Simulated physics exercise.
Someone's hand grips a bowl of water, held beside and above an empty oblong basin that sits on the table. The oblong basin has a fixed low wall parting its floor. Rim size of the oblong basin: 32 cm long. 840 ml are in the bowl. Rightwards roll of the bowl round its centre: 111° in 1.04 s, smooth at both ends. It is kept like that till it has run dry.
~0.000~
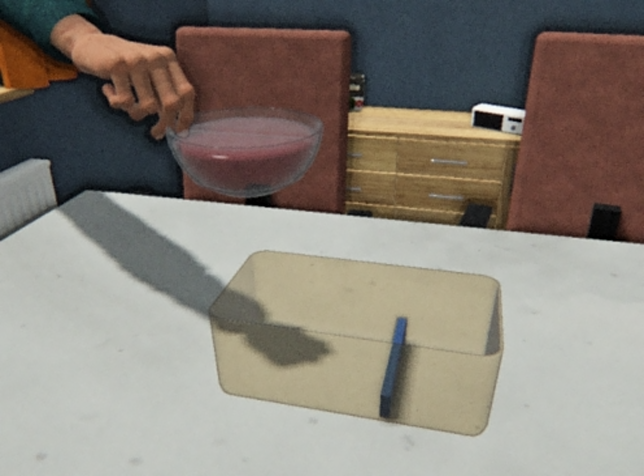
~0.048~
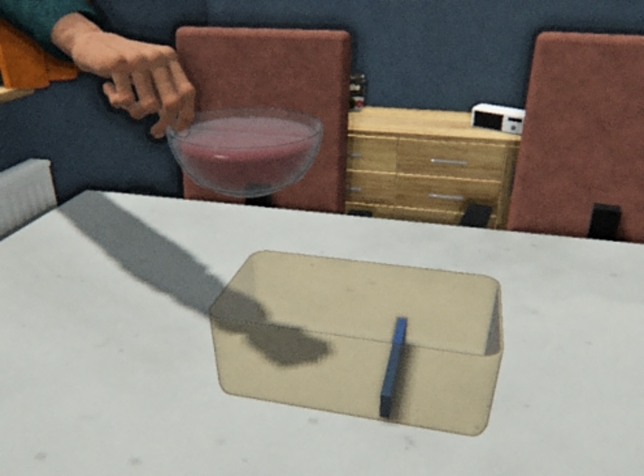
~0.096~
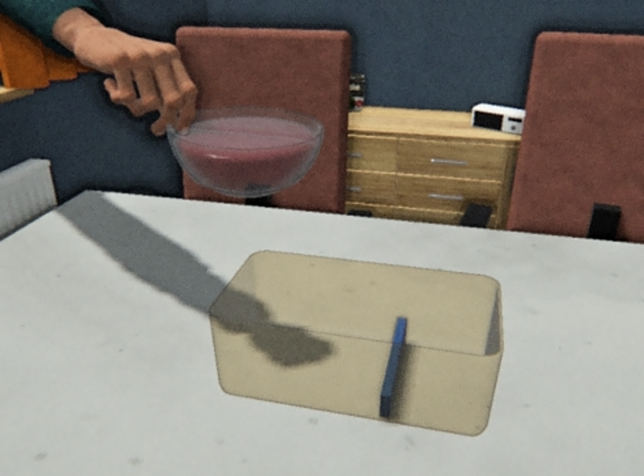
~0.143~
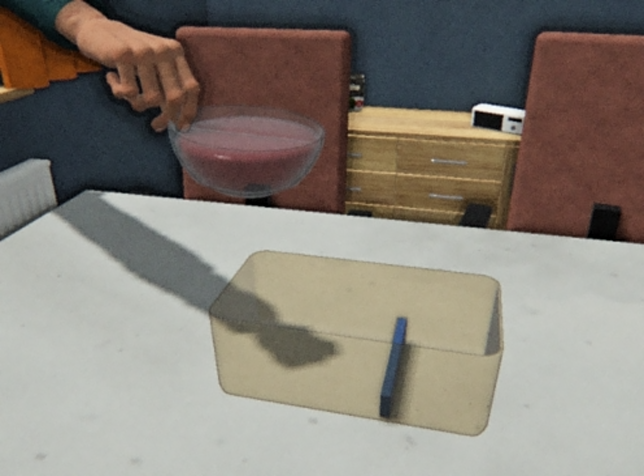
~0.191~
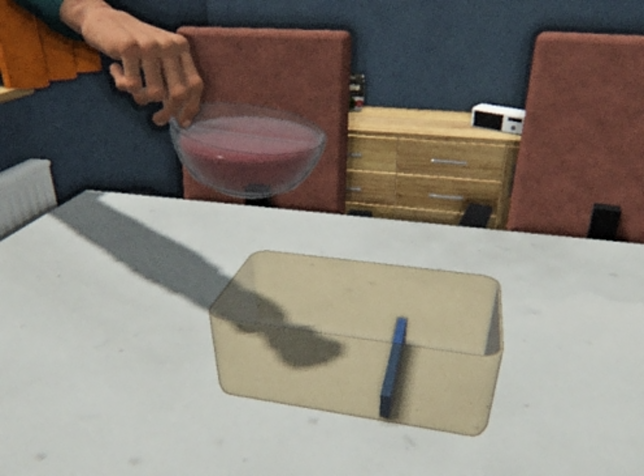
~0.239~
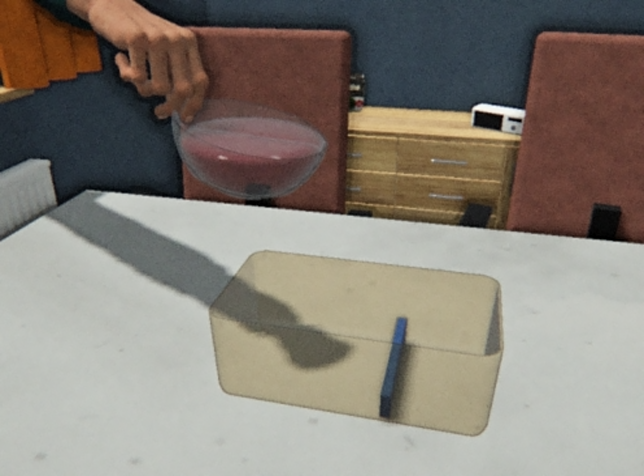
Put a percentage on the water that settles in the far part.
Roughly 25 per cent ends up there.
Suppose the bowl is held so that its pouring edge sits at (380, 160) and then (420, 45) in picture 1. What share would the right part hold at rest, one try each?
65 per cent first, 45 per cent second.
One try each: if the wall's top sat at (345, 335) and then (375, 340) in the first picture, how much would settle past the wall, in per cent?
Some 75 in a hundred, then some 50 in a hundred.
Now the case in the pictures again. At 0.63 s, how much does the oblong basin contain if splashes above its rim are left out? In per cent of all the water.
Roughly 28 percent.
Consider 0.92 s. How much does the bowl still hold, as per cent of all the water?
About 0 percent.
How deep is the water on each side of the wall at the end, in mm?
Left part about 20 mm deep, right part about 12 mm deep.
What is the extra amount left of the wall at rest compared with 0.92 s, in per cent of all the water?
Roughly 1 percent.
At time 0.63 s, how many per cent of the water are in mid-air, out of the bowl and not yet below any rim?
About 44 per cent.
Then, 0.63 s in, the tilt is 73° and 26 per cent is still to pour, 19 is left of the wall and 10 right of it.
Then, 0.92 s in, the tilt is 107° and 0 per cent is still to pour, 72 is left of the wall and 23 right of it.
Then, 1.22 s in, the tilt is 111° and 0 per cent is still to pour, 74 is left of the wall and 24 right of it.
Then, 1.54 s in, the tilt is 111° and 0 per cent is still to pour, 73 is left of the wall and 25 right of it.
Finally, 73 per cent lies left of the wall, 25 right of it and 2 outside.
